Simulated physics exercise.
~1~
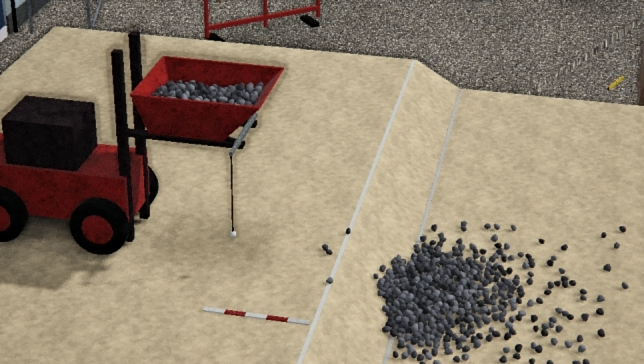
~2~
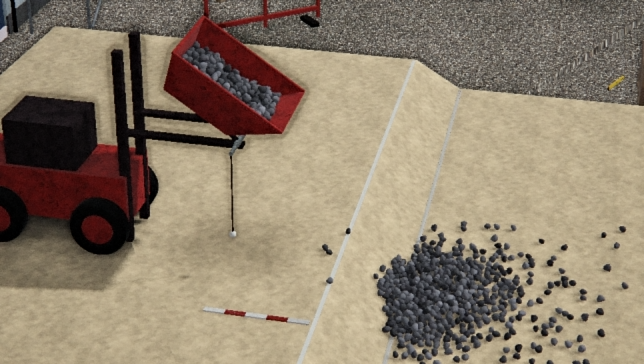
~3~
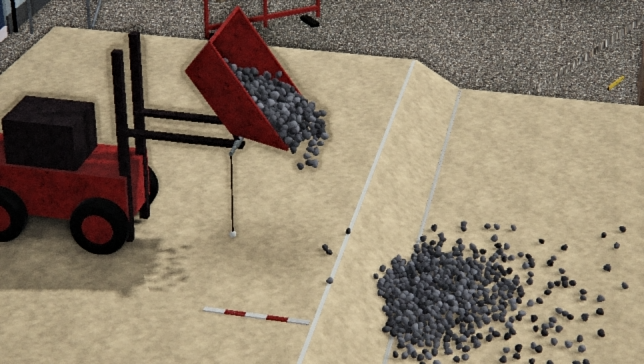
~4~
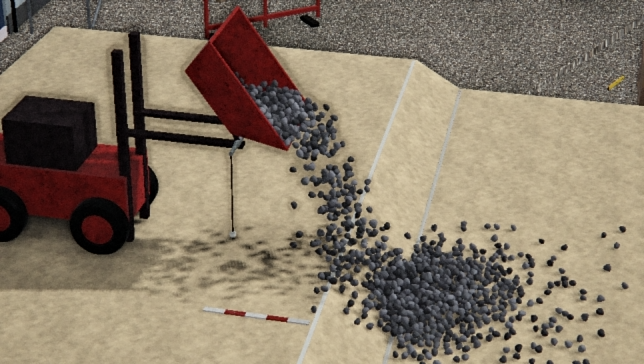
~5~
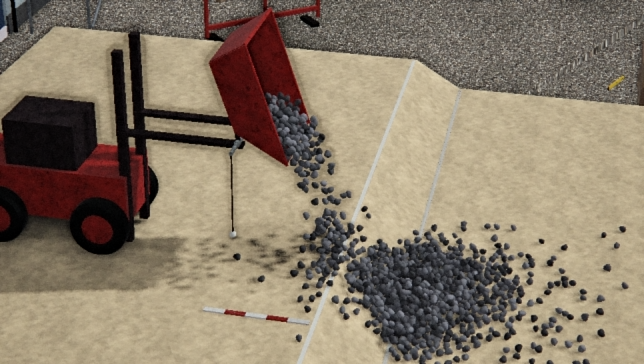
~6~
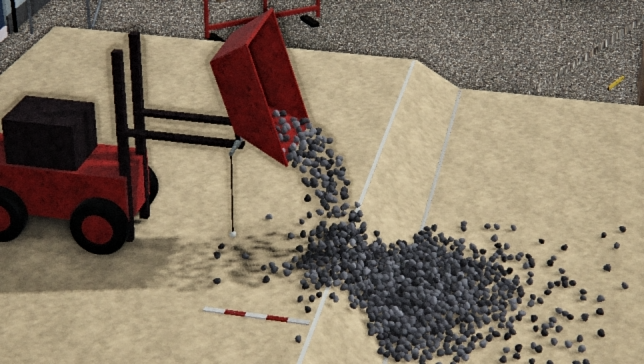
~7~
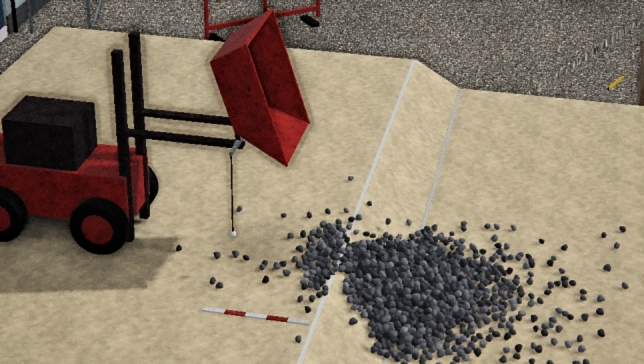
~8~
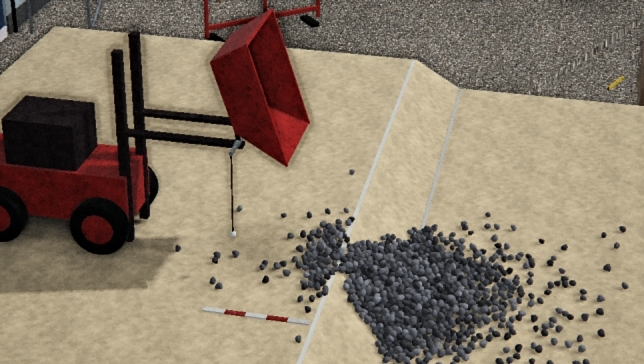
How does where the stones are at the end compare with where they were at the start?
At the start some stones were up in the red skip and the rest lay in a loose heap at the lower right. By the end the skip was empty and all of them lay lower down on the ground, in a bigger heap that reached further left.
A red forklift tipped its raised red skip to the right, pouring dark round stones down onto the sandy bank beside an earlier heap, until the skip hung steeply tilted and empty and the larger pile lay still, spreading left past a white line.
